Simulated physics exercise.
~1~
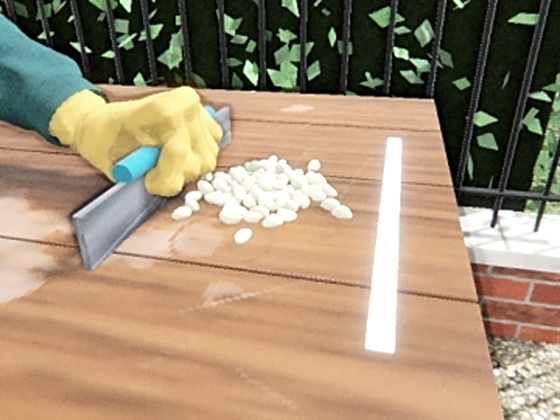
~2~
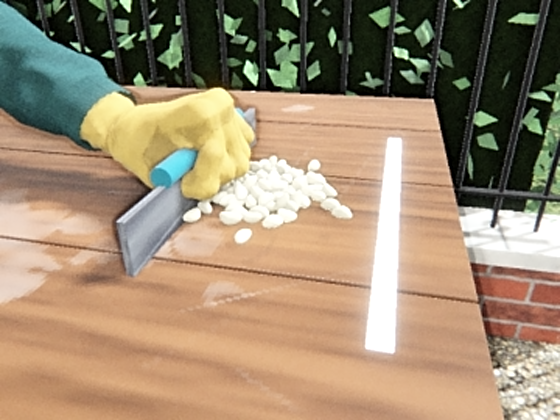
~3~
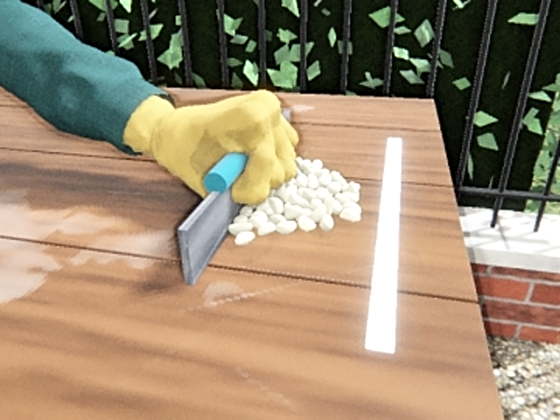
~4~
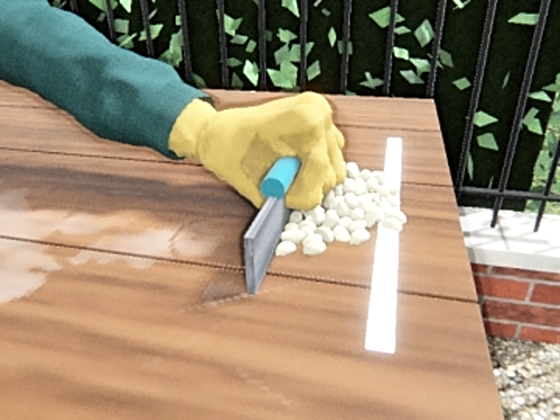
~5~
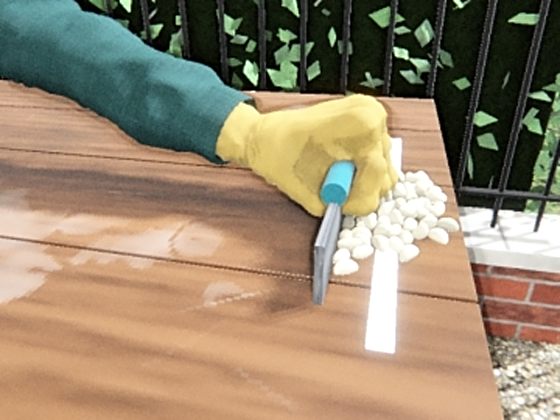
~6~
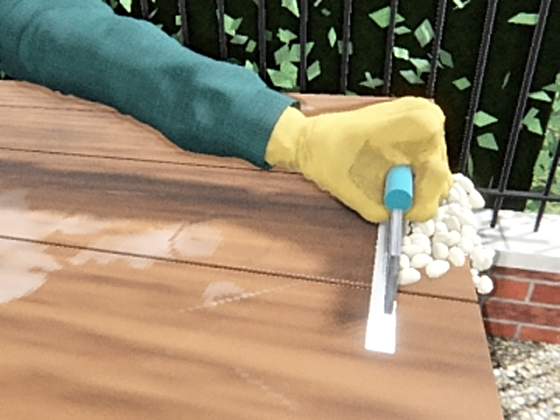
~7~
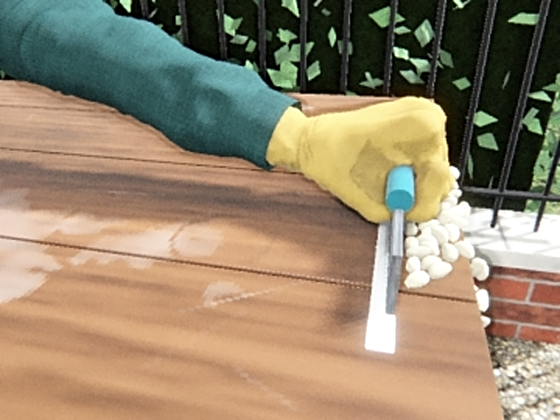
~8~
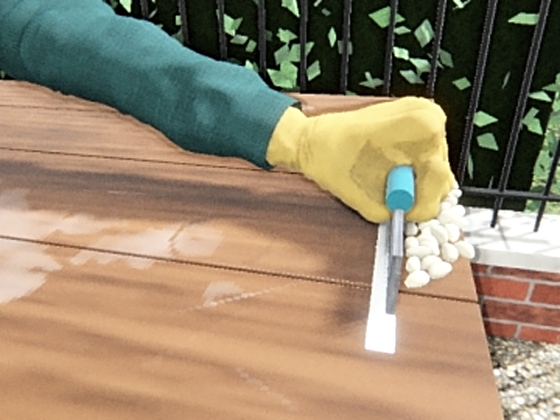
Yellow-gloved hand pushing white pebbles rightward across a wooden tabletop with a scraper, stopping at white tape as some spill off the edge.
